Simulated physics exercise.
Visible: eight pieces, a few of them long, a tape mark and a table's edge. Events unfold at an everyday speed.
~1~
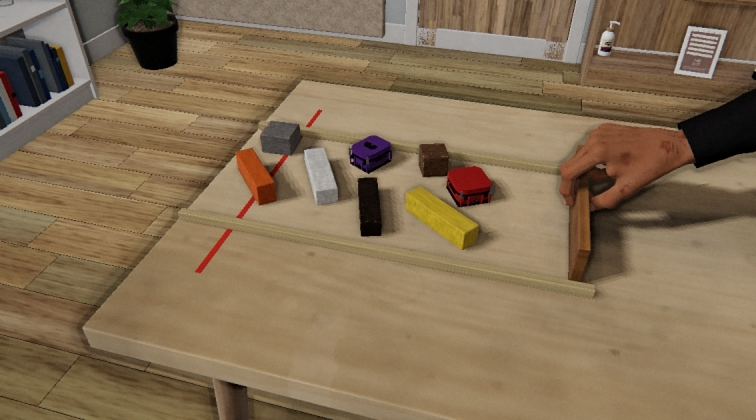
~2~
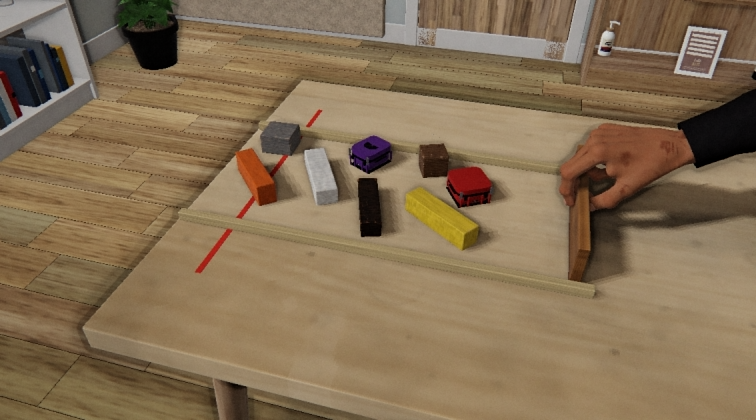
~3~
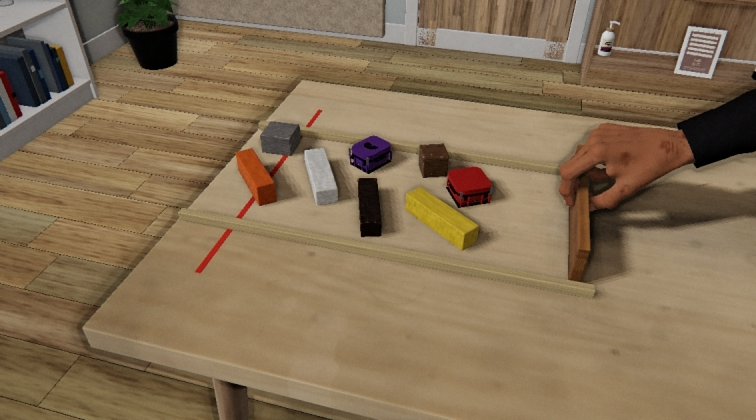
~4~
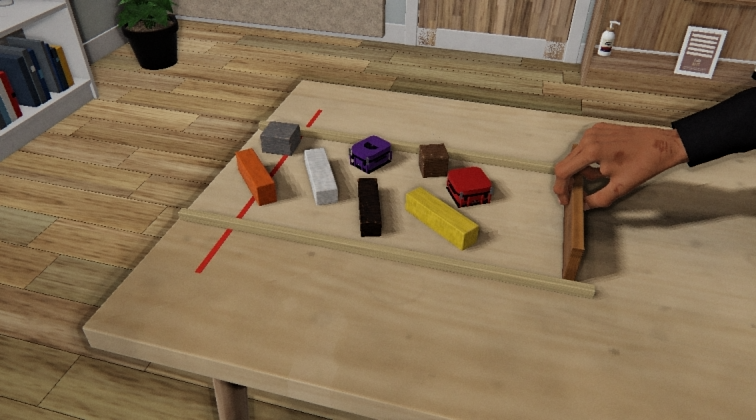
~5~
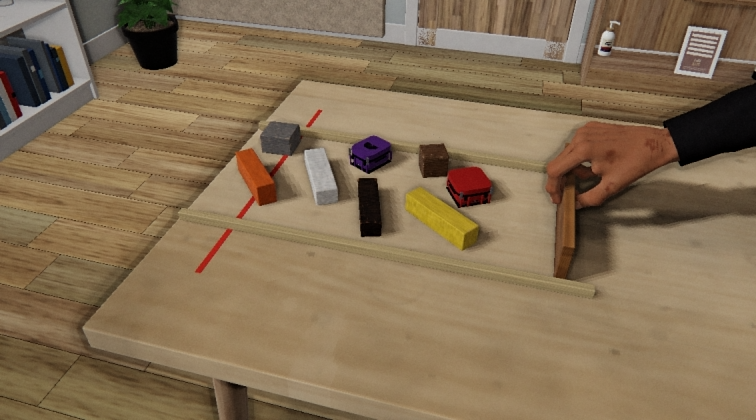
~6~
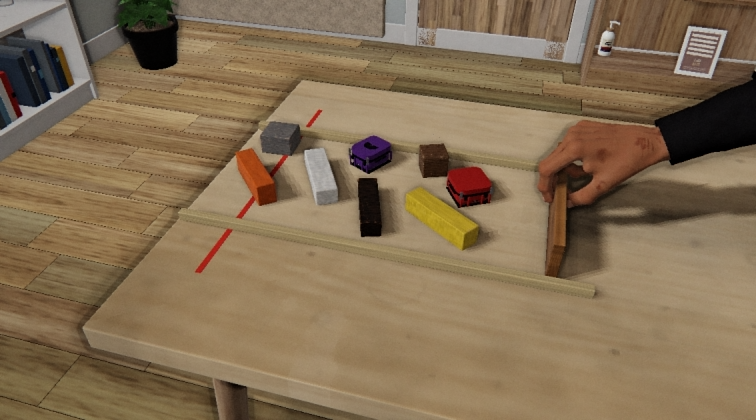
On a wooden table between two thin rails, eight coloured pieces lie still near and across a red tape line, while a hand at the right slides an upright wooden board slightly left toward them.
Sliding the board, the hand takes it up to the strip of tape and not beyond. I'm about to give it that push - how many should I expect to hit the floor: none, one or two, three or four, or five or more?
Expect three or four.
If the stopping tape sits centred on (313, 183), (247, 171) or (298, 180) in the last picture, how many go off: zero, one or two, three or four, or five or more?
In turn: None; more than four; one or two.
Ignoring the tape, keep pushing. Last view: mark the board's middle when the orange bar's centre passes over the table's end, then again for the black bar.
Around (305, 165) first and around (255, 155) second.
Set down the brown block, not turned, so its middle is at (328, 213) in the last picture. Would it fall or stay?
That brown block hangs in there.
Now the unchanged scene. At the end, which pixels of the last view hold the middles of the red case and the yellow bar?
The first near (266, 153), the second near (236, 175).
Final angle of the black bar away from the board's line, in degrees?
Angle: Close to 30 degrees.
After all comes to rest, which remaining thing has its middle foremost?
It's the purple case that ends up nearest.
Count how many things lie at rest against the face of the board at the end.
Count recorded: 3.
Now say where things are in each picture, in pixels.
The first picture shows grey block (281, 138); orange bar (256, 176); white bar (321, 175); board (579, 208); tape (271, 175).
The second picture shows orange bar (256, 176); purple case (371, 155).
The third picture shows white bar (321, 176); black bar (369, 206).
The fourth picture shows grey block (281, 138); red case (469, 187).
The fifth picture shows orange bar (256, 176); brown block (433, 160).
The sixth picture shows grey block (281, 138); orange bar (256, 176); white bar (321, 176); board (558, 205); tape (271, 175).
Early on, none off yet; grey block at rest near (281, 138); orange bar at rest near (256, 176); white bar at rest near (321, 176).
Finally, the number that fall off is three or four; lost, white bar, orange bar and grey block.
